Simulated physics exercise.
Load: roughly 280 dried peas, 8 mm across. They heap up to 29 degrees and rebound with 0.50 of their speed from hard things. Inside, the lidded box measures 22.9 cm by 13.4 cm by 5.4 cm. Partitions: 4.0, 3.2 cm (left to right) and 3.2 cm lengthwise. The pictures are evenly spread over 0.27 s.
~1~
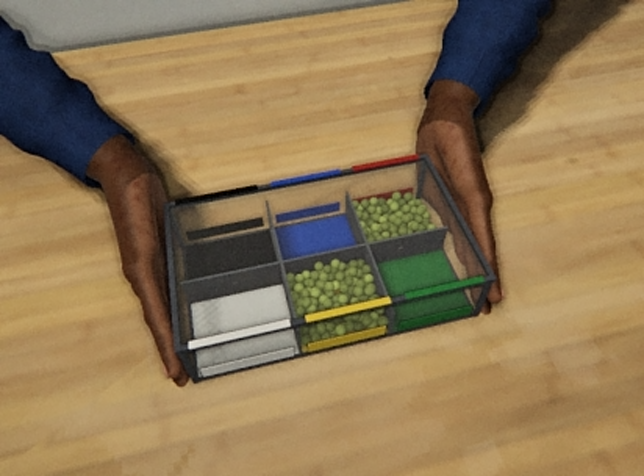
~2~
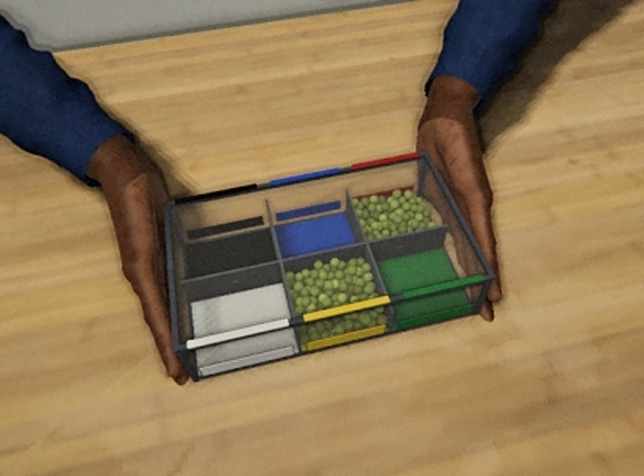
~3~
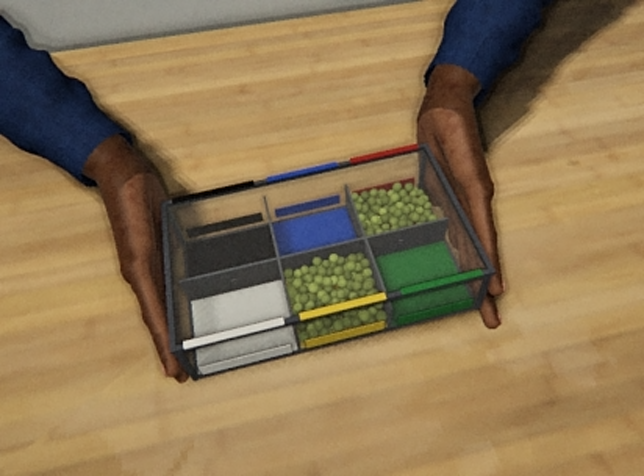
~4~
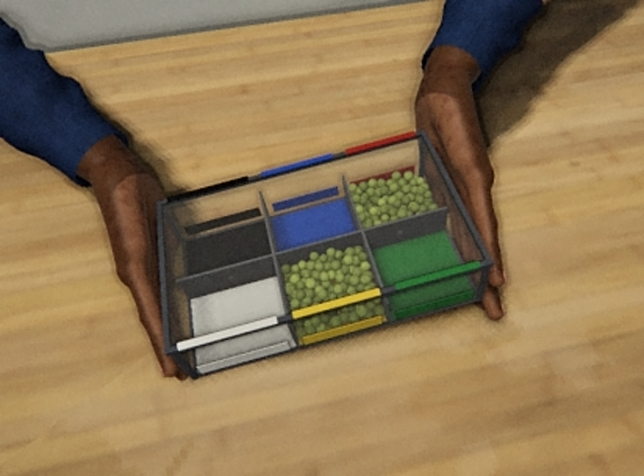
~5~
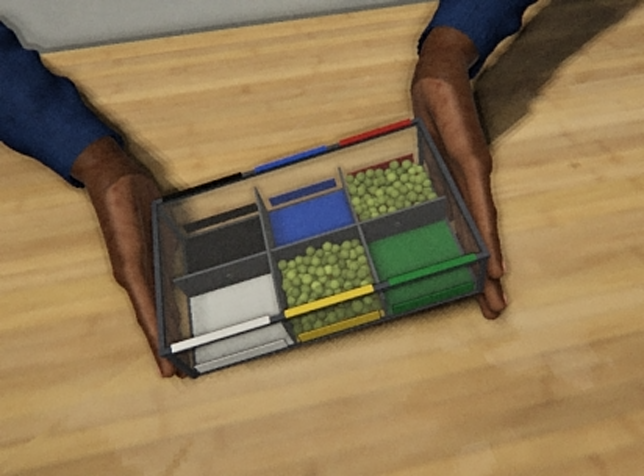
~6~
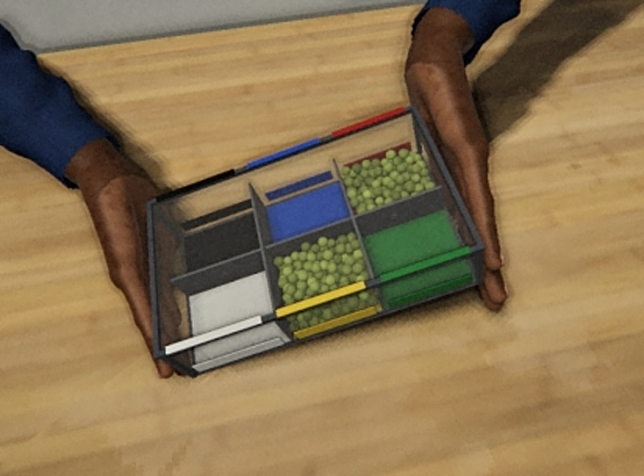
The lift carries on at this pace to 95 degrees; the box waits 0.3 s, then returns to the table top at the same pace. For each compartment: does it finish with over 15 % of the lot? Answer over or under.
Red compartment: Under; blue compartment: Under; green compartment: Under; yellow compartment: Over; white compartment: Over; black compartment: Under.
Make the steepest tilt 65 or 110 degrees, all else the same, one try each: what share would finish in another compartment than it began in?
Some 5 and 60 per cent.
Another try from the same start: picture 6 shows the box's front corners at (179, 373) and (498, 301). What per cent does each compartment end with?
Red 5; blue 0; green 30; yellow 65; white 0; black 0.
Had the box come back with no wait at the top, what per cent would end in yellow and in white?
Yellow 50, white 30.
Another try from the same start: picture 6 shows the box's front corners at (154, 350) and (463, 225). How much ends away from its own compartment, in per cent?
In that case some 55 per cent.
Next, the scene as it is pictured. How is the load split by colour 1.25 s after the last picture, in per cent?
Red 15, blue 10, green 0, yellow 50, white 20, black 0.
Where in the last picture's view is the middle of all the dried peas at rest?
Around (297, 306).
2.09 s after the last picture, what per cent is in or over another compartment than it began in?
About 55 per cent.
Then, 1.25 s after the last picture, tilt 95 degrees; red 15 %, blue 10 %, yellow 50 %, white 20 %.
Then, 2.09 s after the last picture, tilt 48 degrees; red 5 %, blue 5 %, yellow 50 %, white 35 %, black 5 %.
Then, 2.93 s after the last picture, tilt 0 degrees; red 5 %, blue 5 %, yellow 50 %, white 35 %, black 5 %.
In the end, red 5 %, blue 5 %, green 0 %, yellow 50 %, white 35 %, black 5 %.
